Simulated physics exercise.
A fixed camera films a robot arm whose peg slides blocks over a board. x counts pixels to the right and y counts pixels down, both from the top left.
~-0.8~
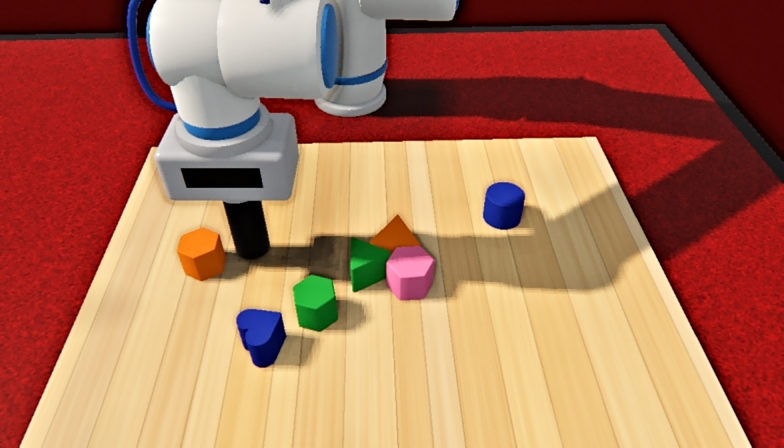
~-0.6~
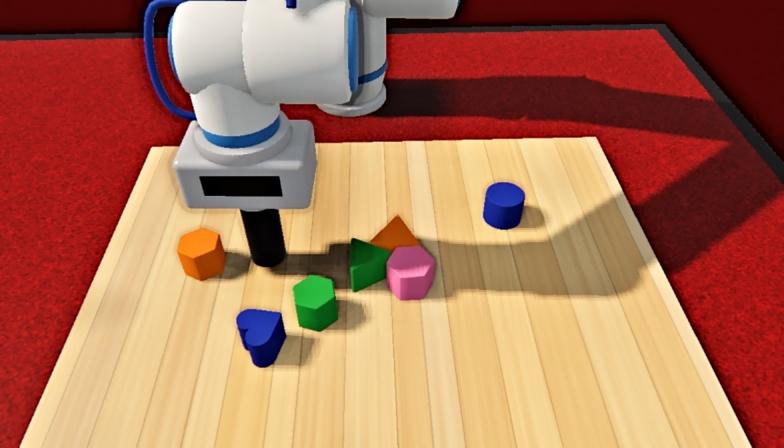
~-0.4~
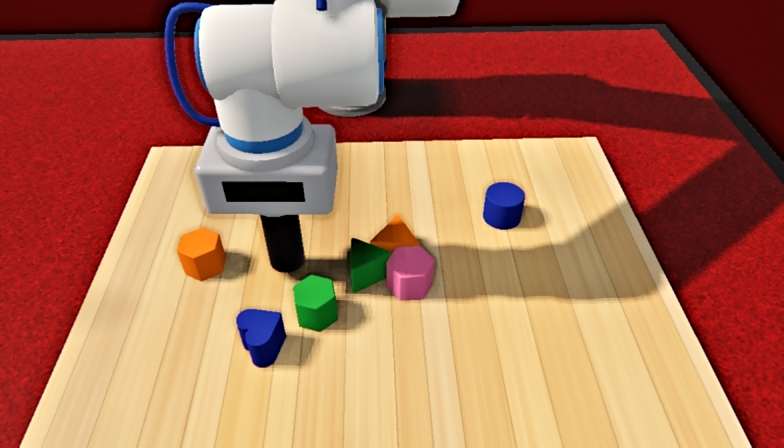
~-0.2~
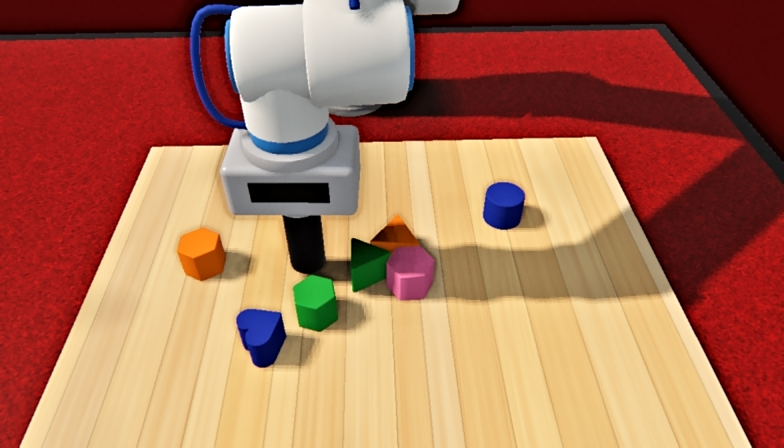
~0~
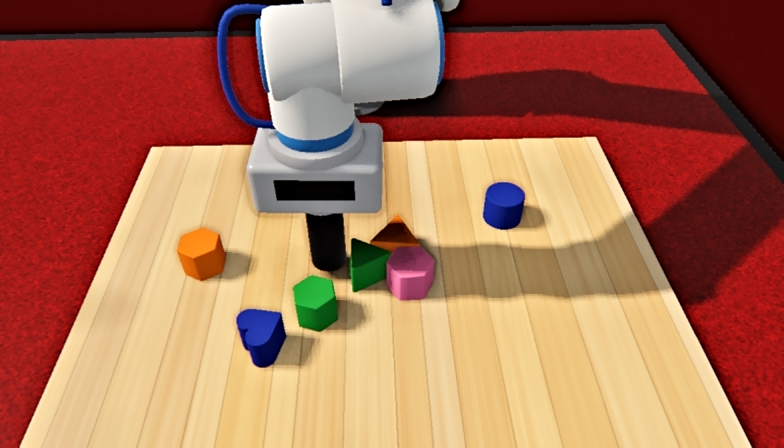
A pale wooden board lies on a red surface, seen from a fixed, raised viewpoint facing a white robot arm. An orange block sits left, a blue heart-shaped one and a green six-sided one nearer, green and orange triangular blocks beside a pink one centrally, and a blue cylinder right. The arm slides its black peg steadily rightward, close to the green triangular block, while every block stays still.
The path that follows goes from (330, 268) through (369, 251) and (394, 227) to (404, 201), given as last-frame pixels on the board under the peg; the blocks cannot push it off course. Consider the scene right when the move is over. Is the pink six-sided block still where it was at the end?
No - that is not the case.
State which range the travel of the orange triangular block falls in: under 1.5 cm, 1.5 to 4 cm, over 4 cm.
Covers 1.5 to 4 cm.
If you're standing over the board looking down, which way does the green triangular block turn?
From above, the turn goes clockwise.
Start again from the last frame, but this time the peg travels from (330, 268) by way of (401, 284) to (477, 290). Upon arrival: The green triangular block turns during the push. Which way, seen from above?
Spin direction: Counter-clockwise.
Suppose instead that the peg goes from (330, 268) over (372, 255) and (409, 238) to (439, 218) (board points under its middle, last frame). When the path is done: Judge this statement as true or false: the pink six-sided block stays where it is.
False - the claim does not hold.
The first path, step by step. One third of the way, peg at (369, 242); green triangular block at (380, 250), turned 50° clockwise; orange triangular block at (413, 227), turned 35° clockwise; pink six-sided block at (420, 265).
Two thirds of the way, peg at (394, 218); green triangular block at (380, 250), turned 50° clockwise; orange triangular block at (424, 222), turned 90° clockwise; pink six-sided block at (420, 265).
At the end, peg at (404, 192); green six-sided block unmoved; green triangular block at (380, 250), turned 50° clockwise; orange triangular block at (424, 222), turned 90° clockwise; pink six-sided block at (420, 265).
